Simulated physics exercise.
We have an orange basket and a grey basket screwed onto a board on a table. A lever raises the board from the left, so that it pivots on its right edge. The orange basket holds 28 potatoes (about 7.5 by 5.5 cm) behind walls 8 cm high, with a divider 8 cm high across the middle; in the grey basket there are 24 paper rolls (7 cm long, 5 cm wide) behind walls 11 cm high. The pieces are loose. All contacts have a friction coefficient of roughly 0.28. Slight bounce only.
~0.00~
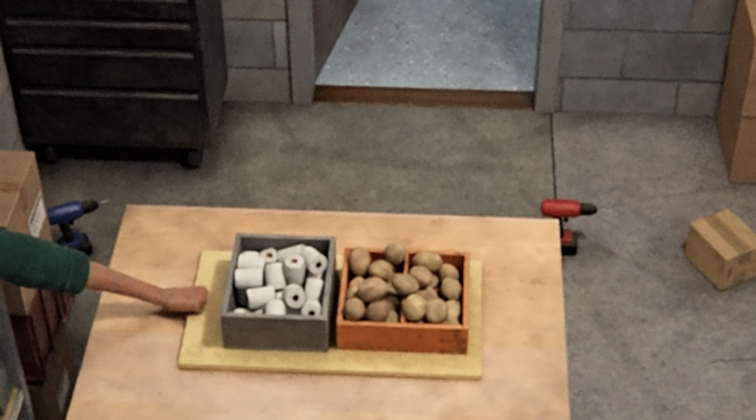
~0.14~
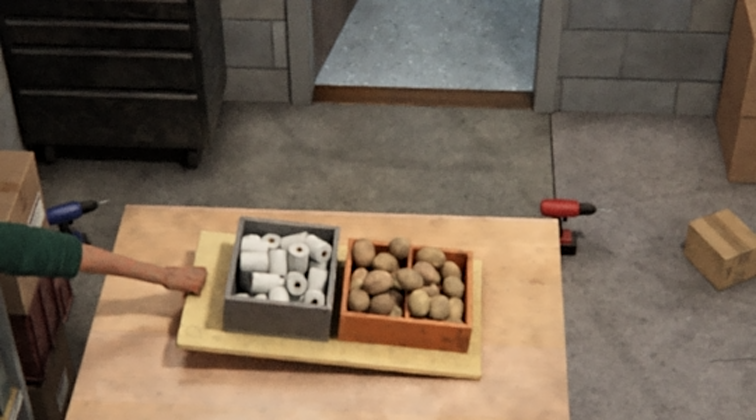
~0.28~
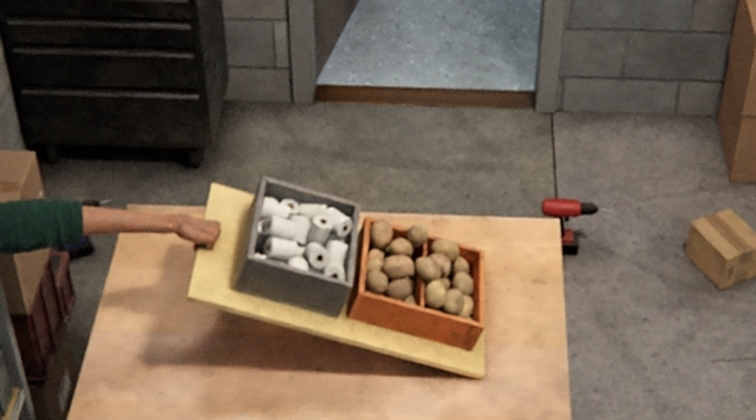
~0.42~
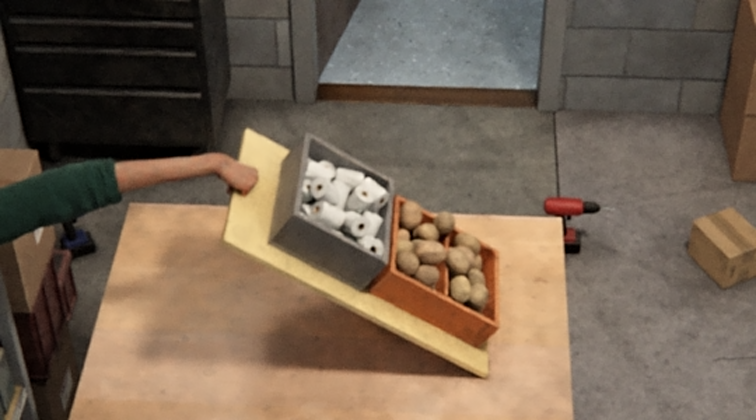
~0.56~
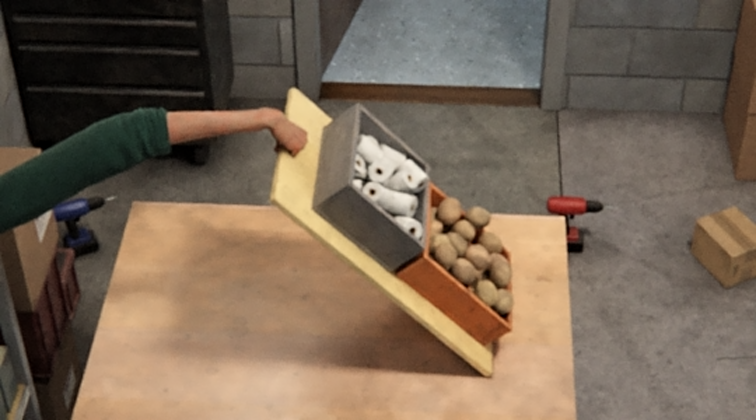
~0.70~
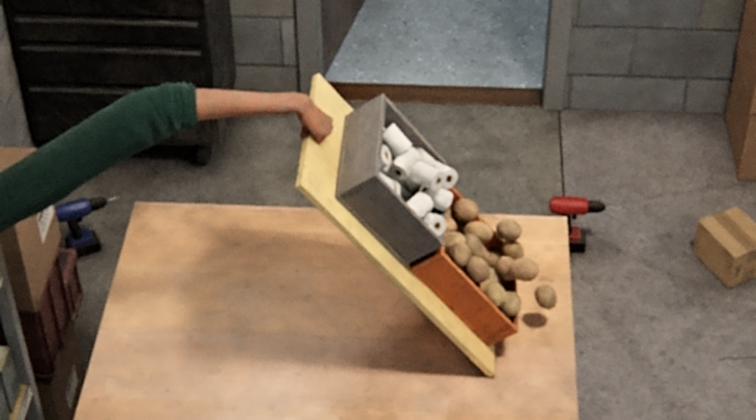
In the video, a hand lifts the left side of a board on a table, steeply tilting a grey basket of white paper rolls and an orange basket of potatoes, until the contents shift rightward and one potato leaves the orange basket.
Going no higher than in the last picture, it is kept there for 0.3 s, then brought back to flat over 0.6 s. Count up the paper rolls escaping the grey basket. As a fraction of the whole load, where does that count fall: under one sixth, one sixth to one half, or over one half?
It falls under one sixth of the load.
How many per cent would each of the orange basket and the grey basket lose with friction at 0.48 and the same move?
Orange basket 10, grey basket 20 per cent.
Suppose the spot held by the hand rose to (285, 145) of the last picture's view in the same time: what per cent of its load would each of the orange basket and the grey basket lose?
In that case orange basket sheds 20 percent of its load and grey basket sheds 10 percent.
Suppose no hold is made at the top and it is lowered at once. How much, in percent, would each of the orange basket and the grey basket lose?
In that case you'd see orange basket shed 20 percent of its load and grey basket shed 20 percent.
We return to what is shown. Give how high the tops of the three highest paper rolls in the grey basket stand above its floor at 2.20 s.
About 11 cm.
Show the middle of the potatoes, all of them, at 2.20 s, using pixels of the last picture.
The middle is around (436, 291).
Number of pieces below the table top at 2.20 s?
Roughly 8 in all.
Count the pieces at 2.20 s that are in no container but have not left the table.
About 0 of them.
After 0.94 s, tilt 53°; orange basket 24 in, 4 out and grey basket 22 in, 2 out.
After 1.24 s, tilt 34°; orange basket 23 in, 5 out and grey basket 22 in, 2 out.
After 1.66 s, tilt 0°; orange basket 22 in, 6 out and grey basket 22 in, 2 out.
Outcome (at 2.20 s), orange basket 22 in, 6 out and grey basket 22 in, 2 out. Asked share, 2 of 24, 8 per cent.
